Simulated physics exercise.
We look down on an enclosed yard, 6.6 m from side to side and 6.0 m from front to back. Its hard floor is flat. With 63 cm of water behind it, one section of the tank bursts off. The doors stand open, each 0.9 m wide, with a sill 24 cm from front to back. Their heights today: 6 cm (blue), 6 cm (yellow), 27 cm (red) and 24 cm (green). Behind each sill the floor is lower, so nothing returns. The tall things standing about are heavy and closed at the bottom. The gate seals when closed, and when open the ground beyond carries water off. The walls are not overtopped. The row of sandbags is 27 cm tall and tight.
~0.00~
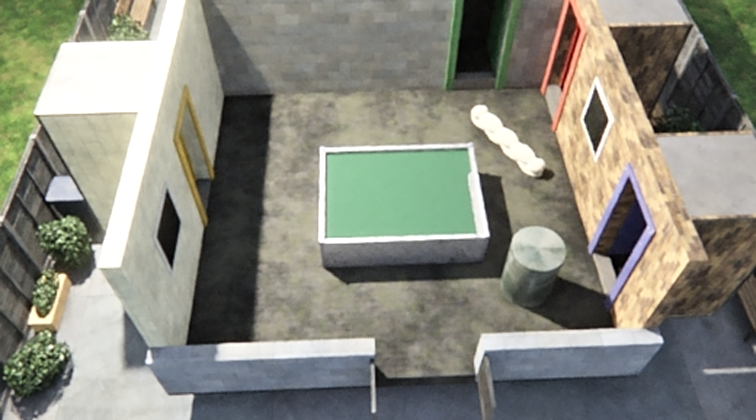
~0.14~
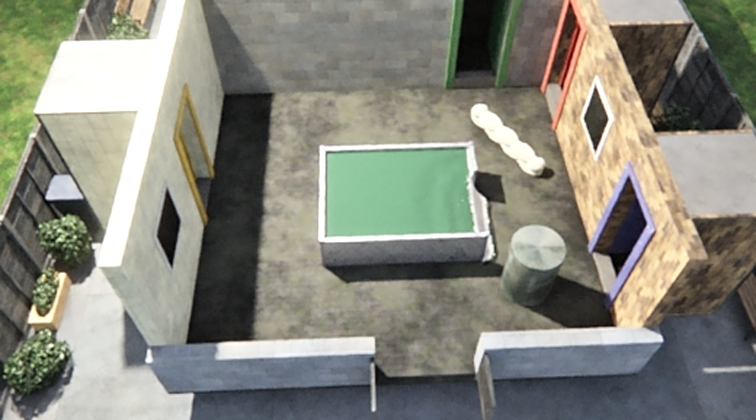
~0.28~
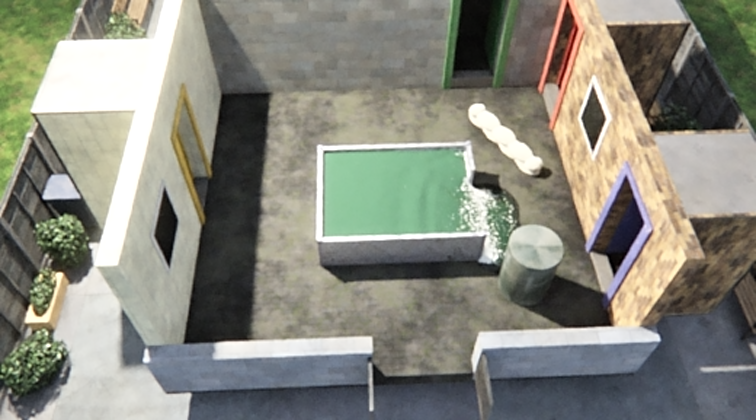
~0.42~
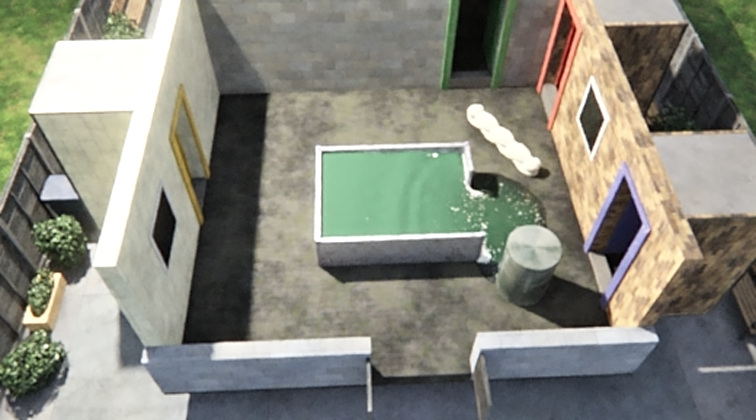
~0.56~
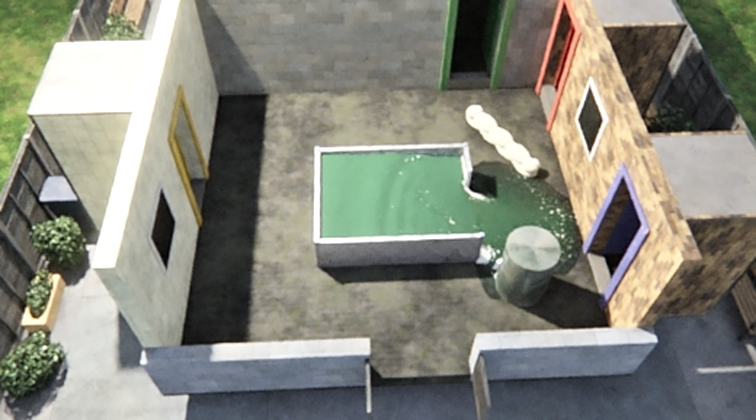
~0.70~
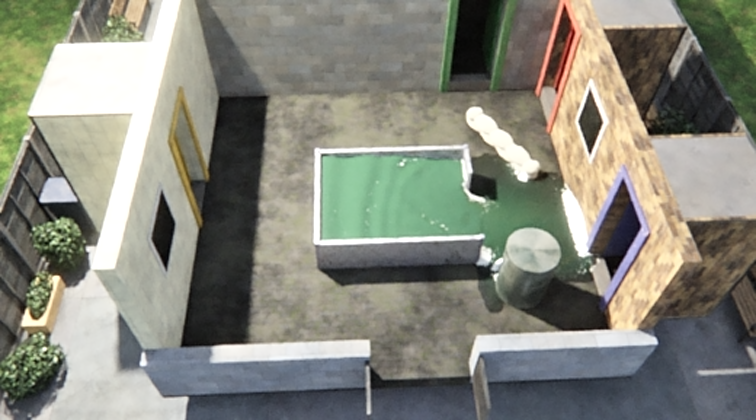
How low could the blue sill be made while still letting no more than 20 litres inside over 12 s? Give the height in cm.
Some 29 cm above the ground.
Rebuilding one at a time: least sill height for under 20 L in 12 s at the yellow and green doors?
Roughly 8.0 cm at yellow and 13.5 cm at green.
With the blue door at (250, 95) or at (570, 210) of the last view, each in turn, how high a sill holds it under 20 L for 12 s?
Roughly 8.5 and 35 cm.
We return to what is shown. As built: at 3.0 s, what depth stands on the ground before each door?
Depths in cm: Blue 21, yellow 0, red 6, green 19.
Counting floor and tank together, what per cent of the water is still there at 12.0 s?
Roughly 82 in a hundred.
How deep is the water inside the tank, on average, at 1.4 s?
About 44 cm.
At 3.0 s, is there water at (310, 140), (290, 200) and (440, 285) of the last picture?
In that order: Dry, dry, under water.
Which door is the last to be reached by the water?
It is the yellow one.
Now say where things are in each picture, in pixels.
The first picture shows still water, 63 cm deep, in the tank at (400, 193); the blue door at (618, 243) is dry.
In the second picture, water pours out at (475, 219) and has run 0.3 m, to (493, 250); about 9 cm deep outside, 63 cm at the back.
In the third picture, the gap is at (473, 219), the front 0.8 m out at (514, 212); the back of the tank holds 63 cm.
In the fourth picture, the gap is at (471, 220), the front 1.3 m out at a hidden place; the back of the tank holds 63 cm.
In the fifth picture, water pours out at (470, 221) and has run 1.9 m, to (577, 228); about 7 cm deep outside, 63 cm at the back.
In the sixth picture, the front is at (594, 256), 2.0 m from the gap at (470, 223); 4.0 m2 of floor is wet, 62 cm left at the back; 0.1 m in a straight line remain to the blue door at (613, 244).
After 1.4 s water covers 15 % of the floor, deepest (45 cm) near (566, 239); 24 cm at the blue door, 36 litres in over its 6 cm sill.
After 3.0 s water covers 35 % of the floor, deepest (35 cm) near (576, 238); 21 cm at the blue door, 231 litres in over its 6 cm sill.
After 12.0 s water covers 95 % of the floor, deepest (12 cm) near (177, 373); 7 cm at the blue door, 434 litres in over its 6 cm sill.
At the blue door as built, the water arrived by 0.8 s and peaked near 25 cm at 1.6 s.
Run again over the same 12 s with other heights there, 43 litres in over 25 cm, 6 litres over 34 cm. The limit of 20 litres is kept from about 29 cm up.
